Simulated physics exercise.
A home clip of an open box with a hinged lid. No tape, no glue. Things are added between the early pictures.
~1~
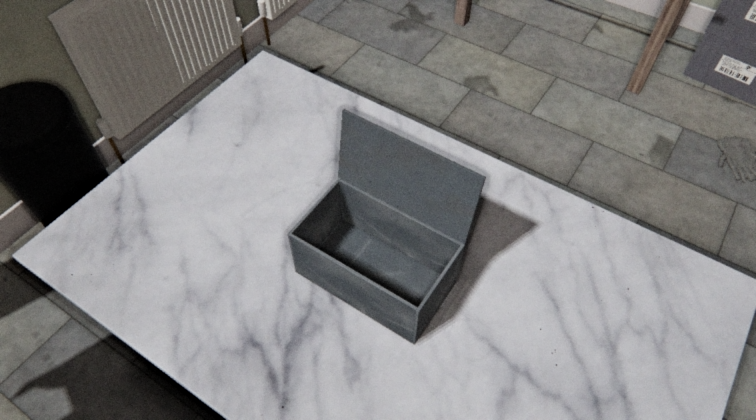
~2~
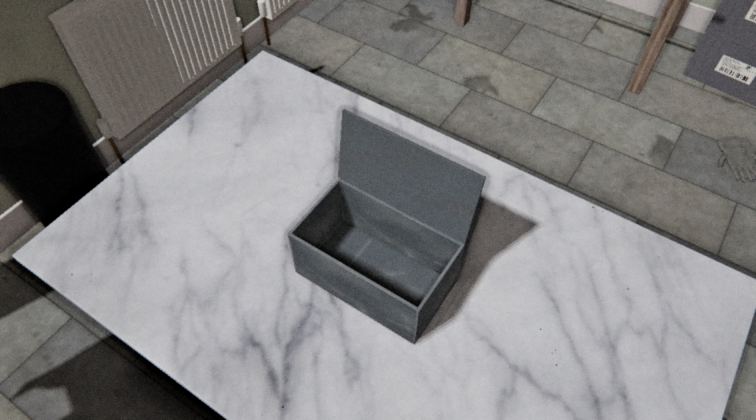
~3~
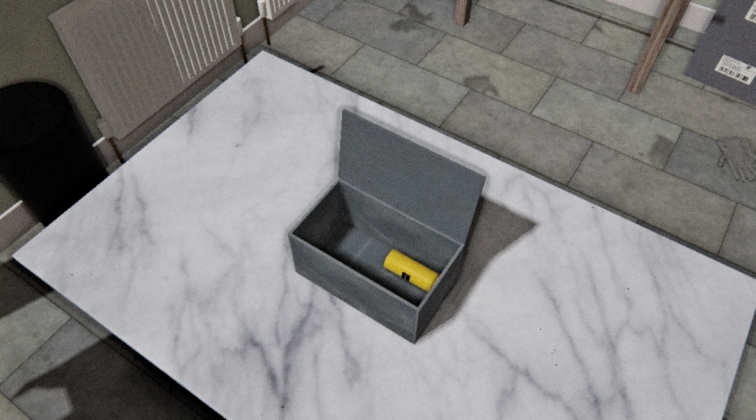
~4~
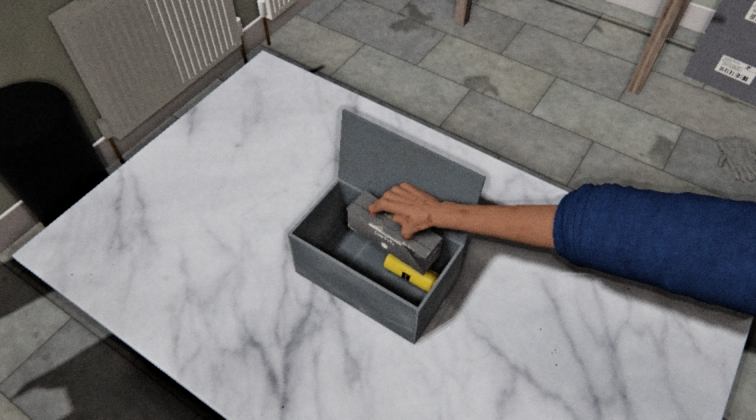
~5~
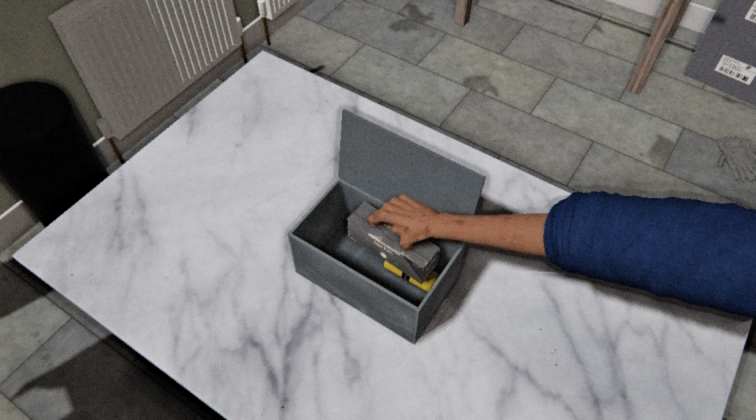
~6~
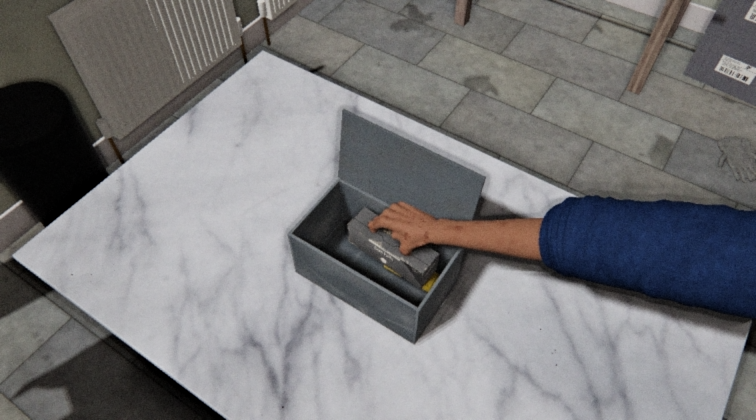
In an open grey box, a yellow shaker appears, then a hand lowers in a grey carton.
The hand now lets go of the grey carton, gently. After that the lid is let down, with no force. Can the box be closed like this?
Outcome: The lid sits on the rim.
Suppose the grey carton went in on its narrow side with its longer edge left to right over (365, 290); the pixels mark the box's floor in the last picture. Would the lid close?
Then it closes.
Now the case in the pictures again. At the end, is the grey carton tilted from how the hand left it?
The grey carton ends up tilted.
Then, 0.90 s after the last picture, lid starting down; grey carton on its side near (369, 288).
Then, 1.60 s after the last picture, lid 59° above the rim; grey carton on its side near (369, 288).
Then, 2.10 s after the last picture, lid 18° above the rim; grey carton on its side near (369, 288).
At rest, lid shut; tipped over in the box, grey carton; yellow shaker in place. Seen from the same camera at the end, grey carton near (369, 288).
